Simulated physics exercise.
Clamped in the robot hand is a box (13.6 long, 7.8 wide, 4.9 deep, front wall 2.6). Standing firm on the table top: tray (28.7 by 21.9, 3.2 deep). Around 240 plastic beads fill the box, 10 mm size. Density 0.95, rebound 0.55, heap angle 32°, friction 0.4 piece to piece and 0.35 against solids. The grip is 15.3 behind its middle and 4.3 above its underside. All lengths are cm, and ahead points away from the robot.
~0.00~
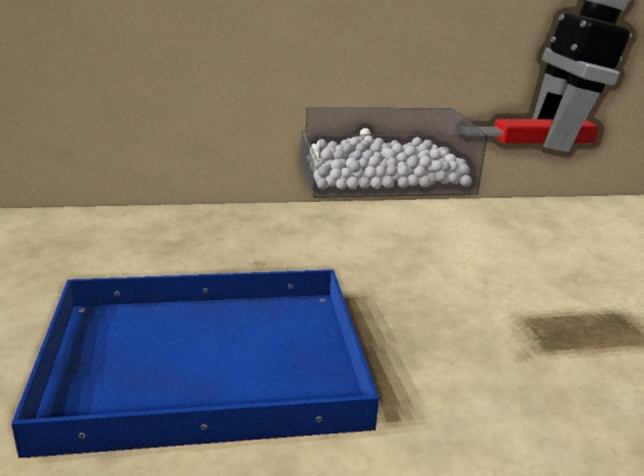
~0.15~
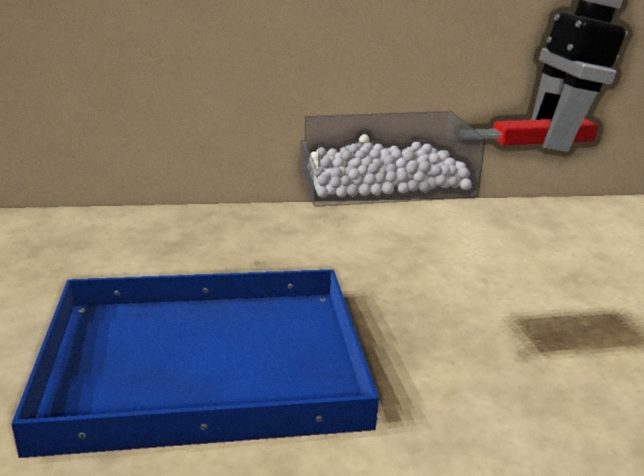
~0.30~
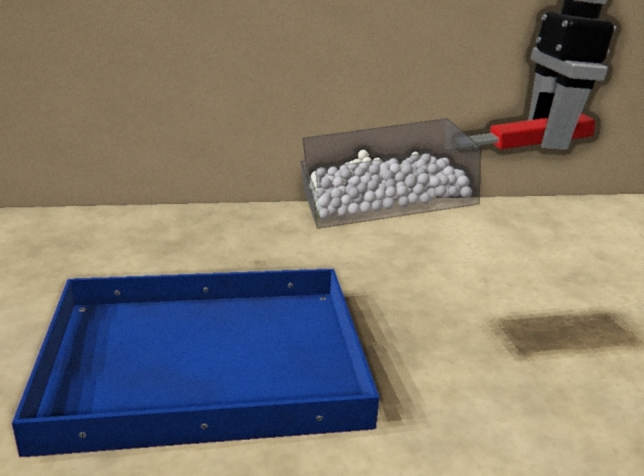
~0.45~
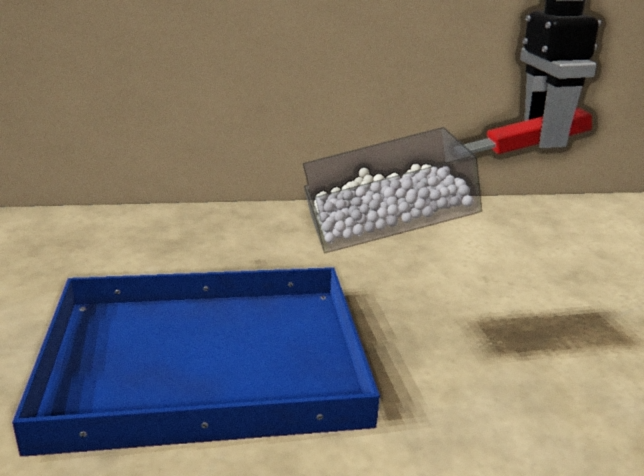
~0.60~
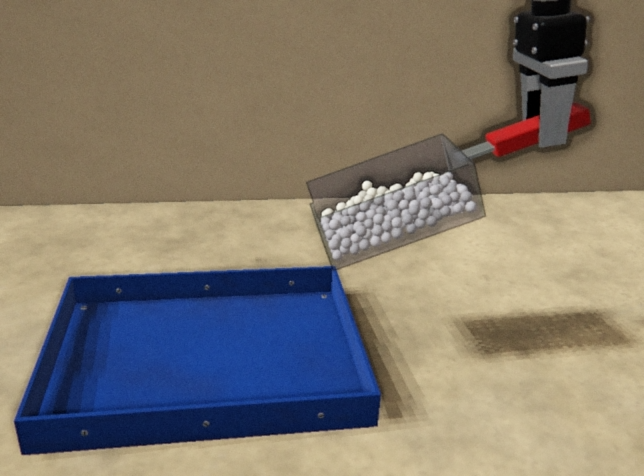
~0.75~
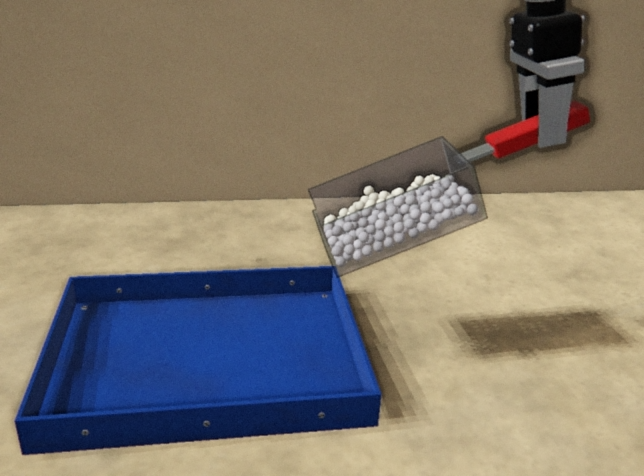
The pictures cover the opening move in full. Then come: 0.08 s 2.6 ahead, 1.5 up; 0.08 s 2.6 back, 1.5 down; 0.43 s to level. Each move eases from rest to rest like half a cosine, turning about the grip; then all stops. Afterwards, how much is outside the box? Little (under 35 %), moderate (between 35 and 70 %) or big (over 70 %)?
A little share, under 35 %, ends outside the box.
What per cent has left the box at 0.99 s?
About 20 per cent by then.
By 0.99 s, tilted 20° forward, highest piece 17 above the table; 200 in the box, 16 in the tray, 29 in flight or on a rim.
By 1.22 s, tilted 4° forward, highest piece 22 above the table; 196 in the box, 48 in the tray, 1 in flight or on a rim.
By 1.54 s, level, highest piece 23 above the table; 196 in the box, 48 in the tray, 1 in flight or on a rim.
By 2.59 s, level, highest piece 23 above the table; 196 in the box, 48 in the tray, 1 on the table or floor.
Final count, 196 in the box, 48 in the tray, 1 on the table or floor. That is 20 % outside the box.
